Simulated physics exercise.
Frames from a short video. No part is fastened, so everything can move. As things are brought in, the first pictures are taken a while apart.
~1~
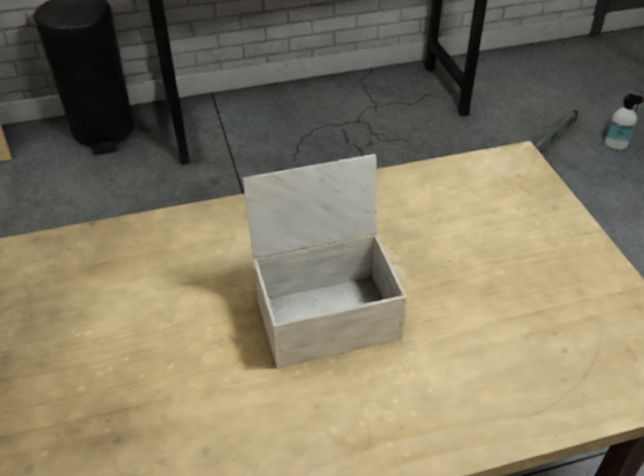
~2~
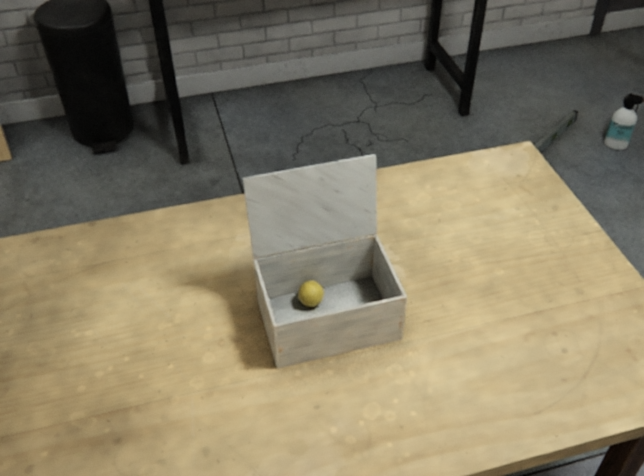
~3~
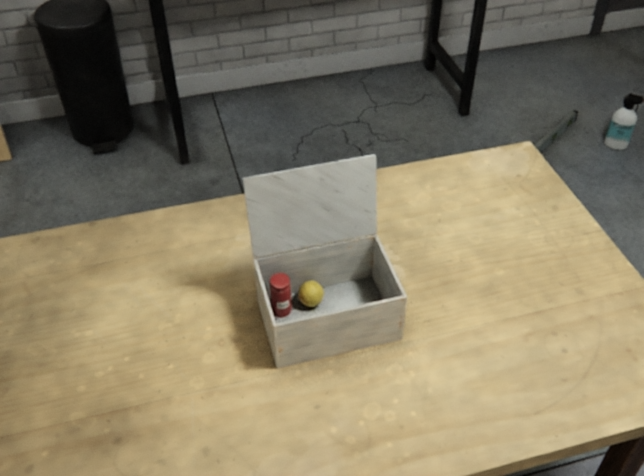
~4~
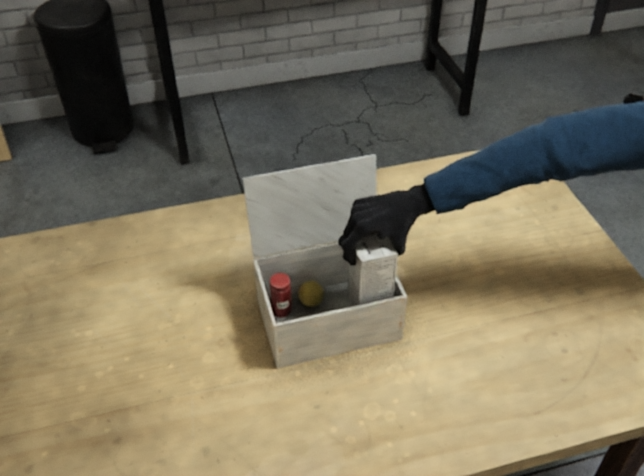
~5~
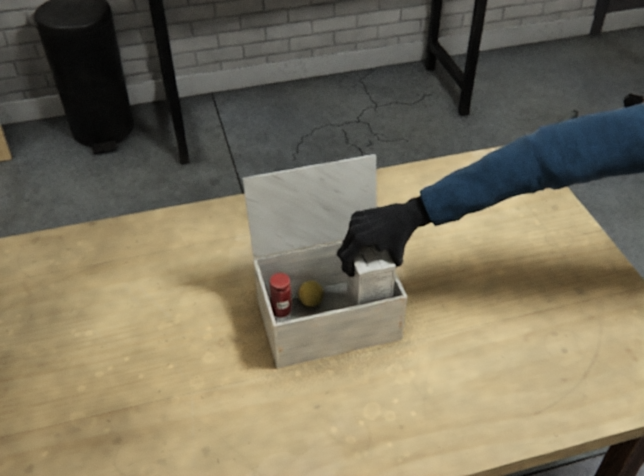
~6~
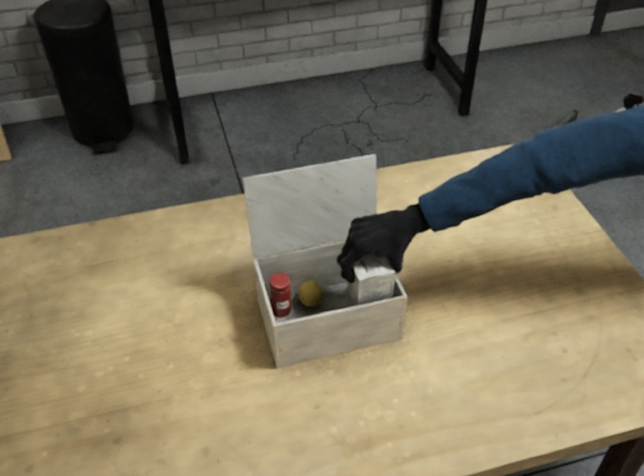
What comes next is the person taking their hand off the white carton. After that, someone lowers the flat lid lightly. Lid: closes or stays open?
Most likely there will be a gap under the lid.
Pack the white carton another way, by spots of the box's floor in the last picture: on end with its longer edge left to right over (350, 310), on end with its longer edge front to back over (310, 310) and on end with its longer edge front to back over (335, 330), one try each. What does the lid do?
At first it fails to shut, the second time it fails to shut, and the third time it fails to shut.
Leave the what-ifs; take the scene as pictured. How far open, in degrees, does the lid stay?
About 30° above the rim.
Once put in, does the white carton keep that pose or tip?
As it turns out, it keeps its original angle.
Then, 1.10 s on from there, lid starting down.
Then, 1.60 s on from there, lid 60° above the rim.
Then, 1.90 s on from there, lid 41° above the rim.
In the end, lid 30° above the rim; all 3 unmoved. At the end, from the last picture's camera, white carton near (369, 295).
